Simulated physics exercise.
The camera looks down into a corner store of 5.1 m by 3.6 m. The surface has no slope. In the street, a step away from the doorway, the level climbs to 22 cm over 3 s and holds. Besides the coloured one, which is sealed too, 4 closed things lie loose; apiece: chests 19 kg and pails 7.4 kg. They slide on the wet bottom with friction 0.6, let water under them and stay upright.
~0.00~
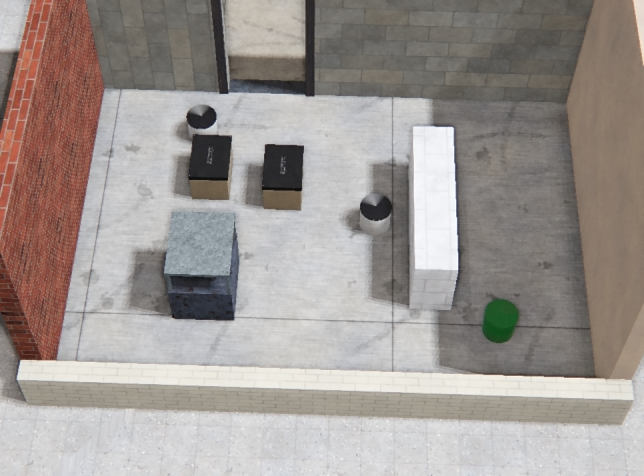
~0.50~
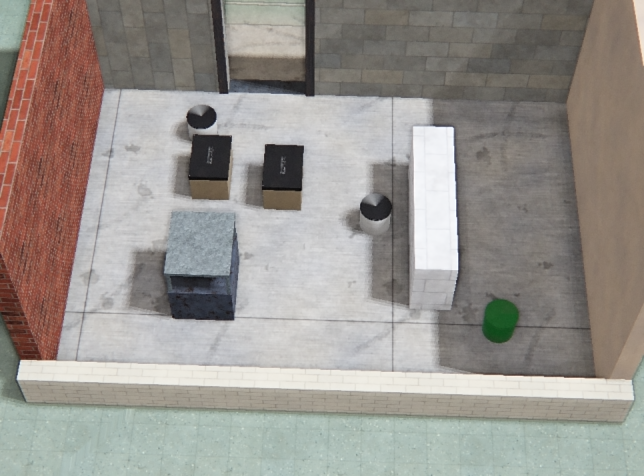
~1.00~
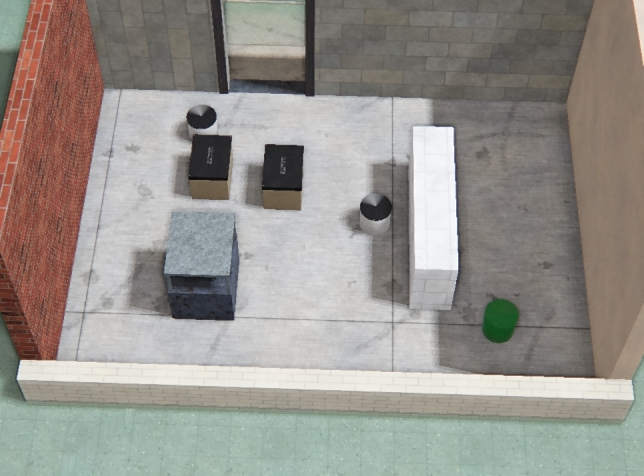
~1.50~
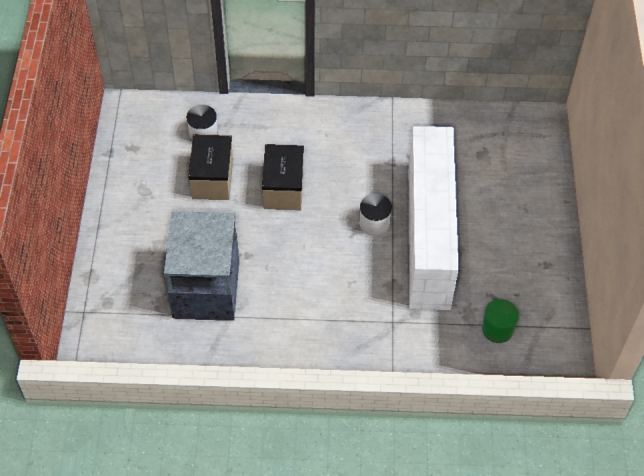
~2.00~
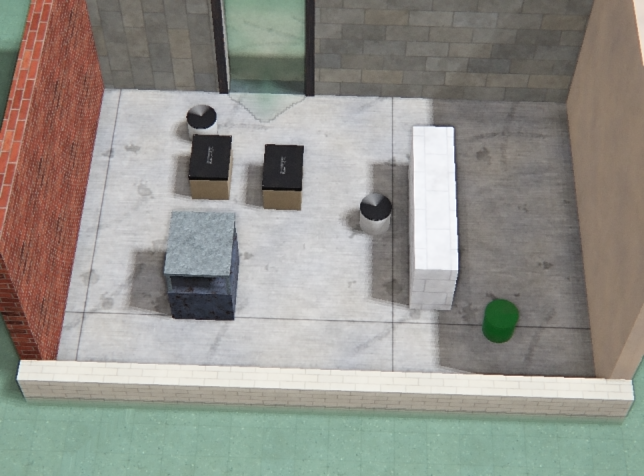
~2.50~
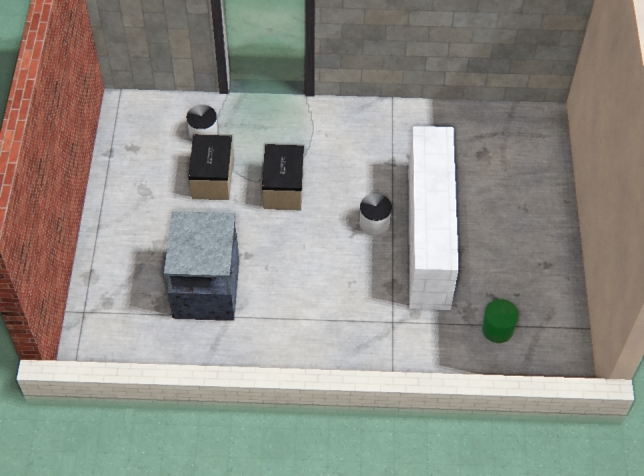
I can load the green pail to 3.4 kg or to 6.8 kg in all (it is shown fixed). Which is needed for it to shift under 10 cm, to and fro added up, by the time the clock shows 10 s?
I expect that the smaller load will do.
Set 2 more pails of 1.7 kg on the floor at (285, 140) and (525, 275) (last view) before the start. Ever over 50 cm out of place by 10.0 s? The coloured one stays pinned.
In turn: Past it, under.
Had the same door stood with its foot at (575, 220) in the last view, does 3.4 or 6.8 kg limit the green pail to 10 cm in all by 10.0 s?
Then neither load is enough.
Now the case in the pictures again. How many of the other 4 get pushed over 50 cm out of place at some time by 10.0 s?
3 of them.
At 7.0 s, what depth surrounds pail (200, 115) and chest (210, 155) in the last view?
Roughly 5 and 6 cm.
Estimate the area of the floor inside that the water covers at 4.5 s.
Some 8.0 m2.
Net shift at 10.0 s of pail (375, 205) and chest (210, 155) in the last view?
In turn: 80 cm, 120 cm.
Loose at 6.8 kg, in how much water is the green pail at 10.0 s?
Roughly 3 cm.
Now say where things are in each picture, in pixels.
In the first picture, the green pail at (502, 314) rests on the ground; 0.0 m2 under water; 0 of 5 have shifted.
In the second picture, the green pail at (502, 314), on the bottom; water covers 0.0 m2; 0 of 5 have shifted.
In the third picture, the green pail at (502, 314), on the bottom; water covers 0.0 m2; 0 of 5 have shifted.
In the fourth picture, the green pail at (502, 314) rests on the ground; water covers 0.0 m2; 0 of 5 have shifted.
In the fifth picture, the green pail at (502, 314) rests on the ground; 0.2 m2 under water; 0 of 5 have shifted.
In the sixth picture, the green pail at (502, 314), on the bottom; 0.9 m2 under water; 0 of 5 have shifted.
After 3.5 s the green pail would be 0 cm from its start with 3.4 kg and 0 cm from its start with 6.8 kg; 0 cm of water round it then.
After 4.5 s the green pail would be 0 cm from its start with 3.4 kg and 0 cm from its start with 6.8 kg; 0 cm of water round it then.
After 7.0 s the green pail would be 0 cm from its start with 3.4 kg and 0 cm from its start with 6.8 kg; 1 cm of water round it then.
After 10.0 s the green pail would be 0 cm from its start with 3.4 kg and 0 cm from its start with 6.8 kg; 3 cm of water round it then.
